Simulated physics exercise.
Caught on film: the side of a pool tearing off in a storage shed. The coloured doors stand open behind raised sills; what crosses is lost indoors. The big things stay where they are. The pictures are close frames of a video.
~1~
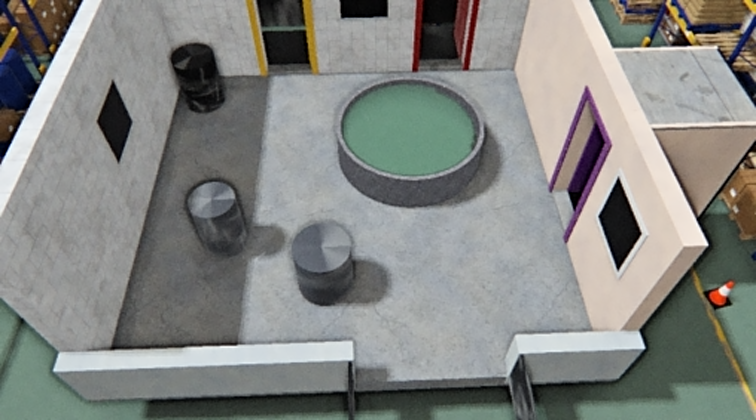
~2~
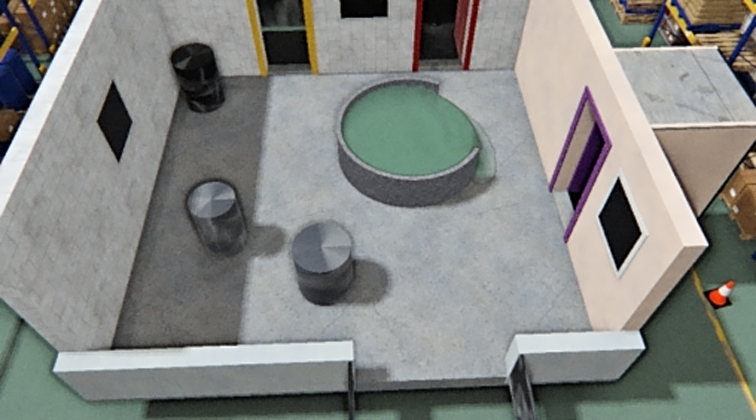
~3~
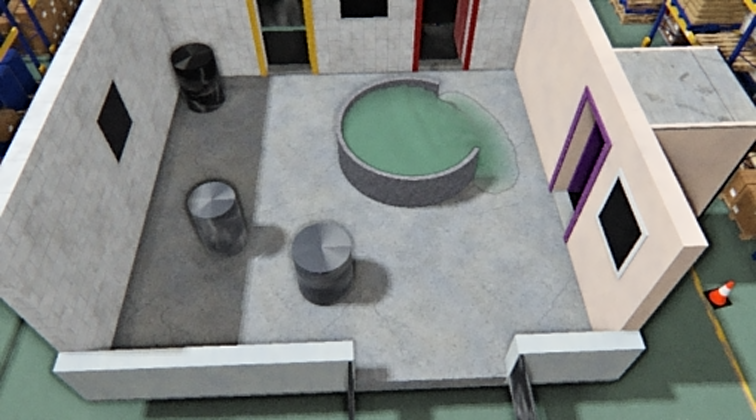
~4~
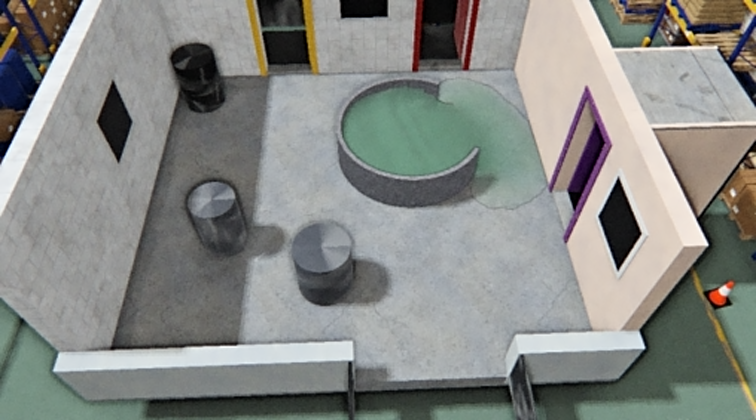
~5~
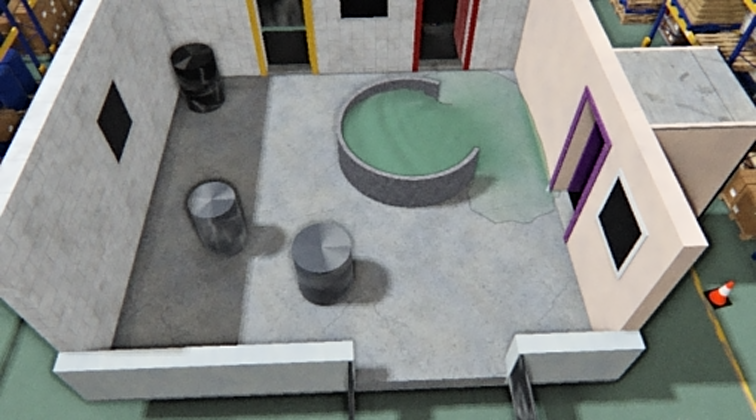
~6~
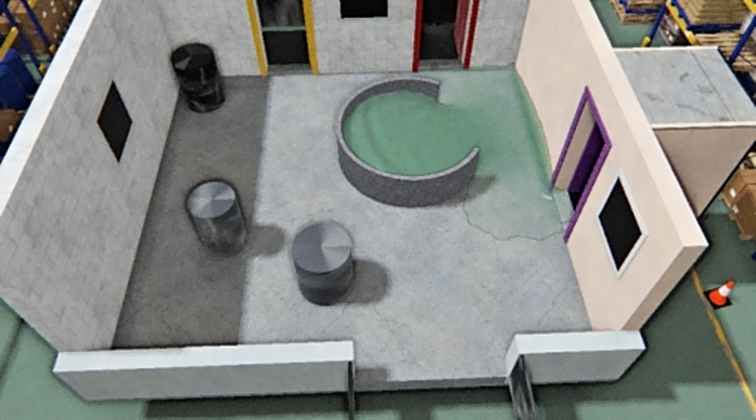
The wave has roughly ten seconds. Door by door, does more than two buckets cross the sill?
The purple door lets in a lot; the red door lets in a lot; the yellow door admits no more than that.
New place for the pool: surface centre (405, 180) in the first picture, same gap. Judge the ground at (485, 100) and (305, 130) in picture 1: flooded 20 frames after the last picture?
One after the other: Under water, under water.
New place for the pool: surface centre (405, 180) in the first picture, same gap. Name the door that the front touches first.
The door marked purple.
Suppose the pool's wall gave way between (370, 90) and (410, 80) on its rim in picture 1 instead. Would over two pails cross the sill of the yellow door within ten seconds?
Yellow door is over.
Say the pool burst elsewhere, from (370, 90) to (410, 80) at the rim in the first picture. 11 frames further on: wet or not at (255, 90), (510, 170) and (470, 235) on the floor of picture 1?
As listed: Wet, free of water, not flooded.
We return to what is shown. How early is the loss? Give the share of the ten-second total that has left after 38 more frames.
Close to 70 %.
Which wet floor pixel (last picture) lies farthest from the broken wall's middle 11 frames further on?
Around (593, 355).
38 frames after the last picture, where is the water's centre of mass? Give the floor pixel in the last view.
At about (383, 169).
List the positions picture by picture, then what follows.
The first frame shows the round tank at (410, 128) is whole and still.
In the second frame, the front is at a hidden place, out from the gap at (470, 131).
In the third frame, the front is at a hidden place, out from the gap at (470, 133).
In the fourth frame, water pours out at (470, 134) and has run to (467, 82).
In the fifth frame, the front is at (471, 70), out from the gap at (470, 134).
In the sixth frame, the front is at (559, 226), out from the gap at (470, 134).
A moment on, water covers 15 % of the floor; the purple door under two buckets in, the red door under two buckets in, the yellow door not reached.
Next, water covers 30 % of the floor; the purple door over two buckets in, the red door under two buckets in, the yellow door not reached.
Then, water covers 55 % of the floor; the purple door over two buckets in, the red door over two buckets in, the yellow door wet at the sill, nothing in.
Later, water covers 80 % of the floor; the purple door over two buckets in, the red door far over two buckets in, the yellow door wet at the sill, nothing in.
In the end, water covers 95 % of the floor; the purple door over two buckets in, the red door far over two buckets in, the yellow door under two buckets in.
